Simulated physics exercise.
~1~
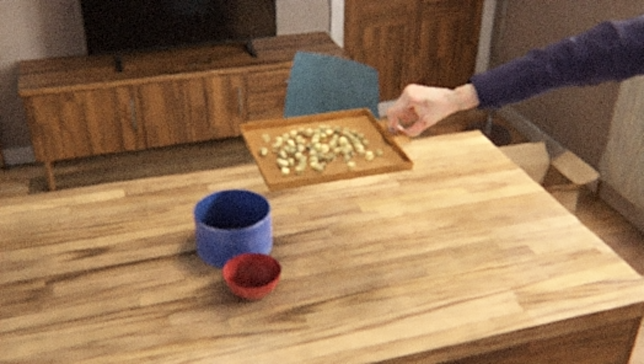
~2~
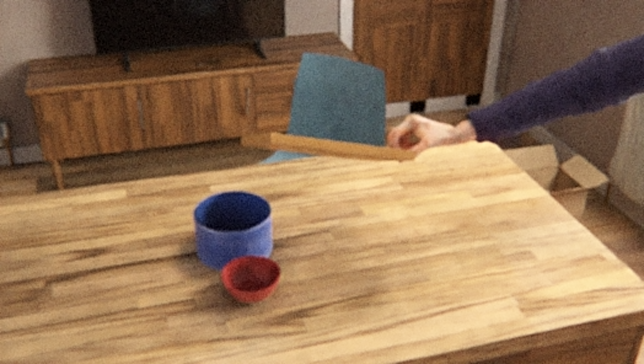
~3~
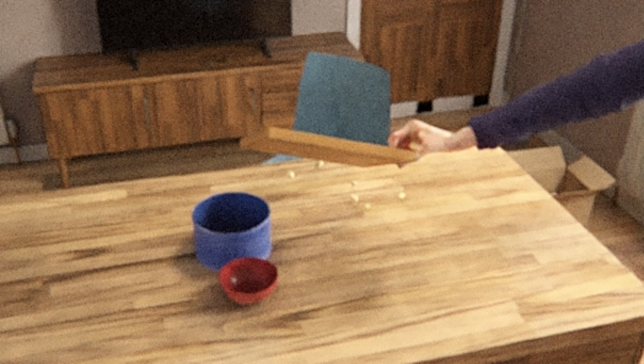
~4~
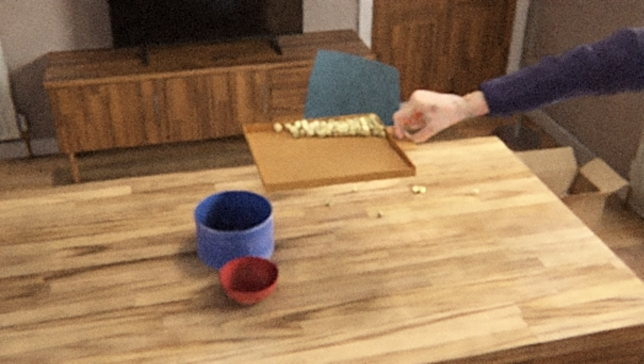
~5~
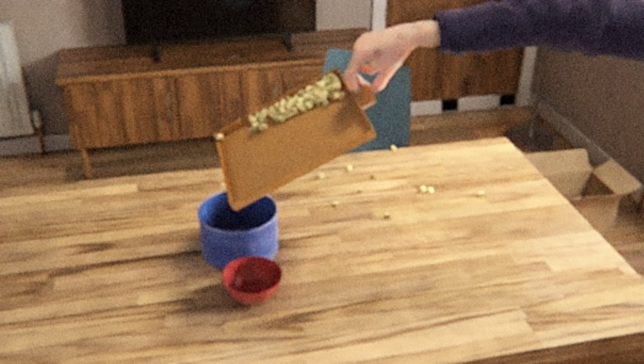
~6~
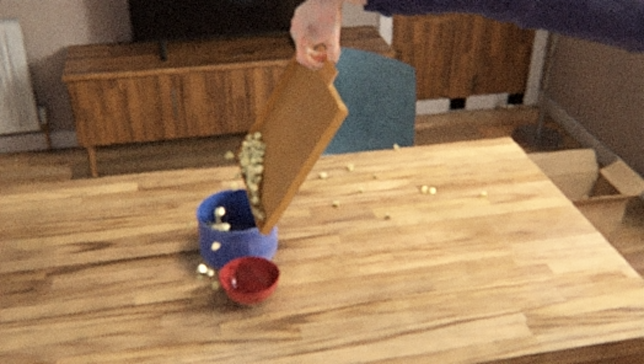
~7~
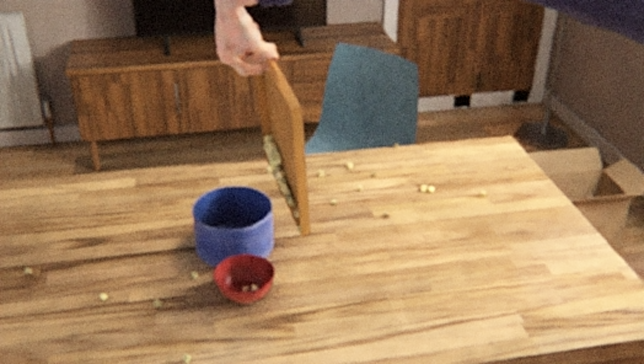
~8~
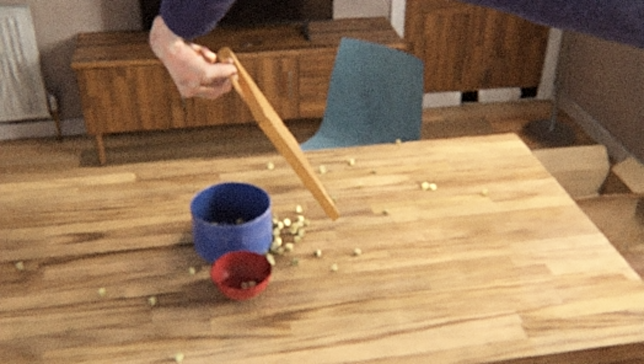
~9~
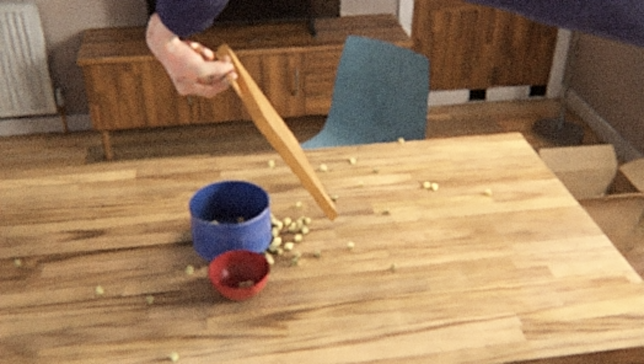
On a wooden table, a hand tips potato cubes from a tray, spilling most around a blue pot.
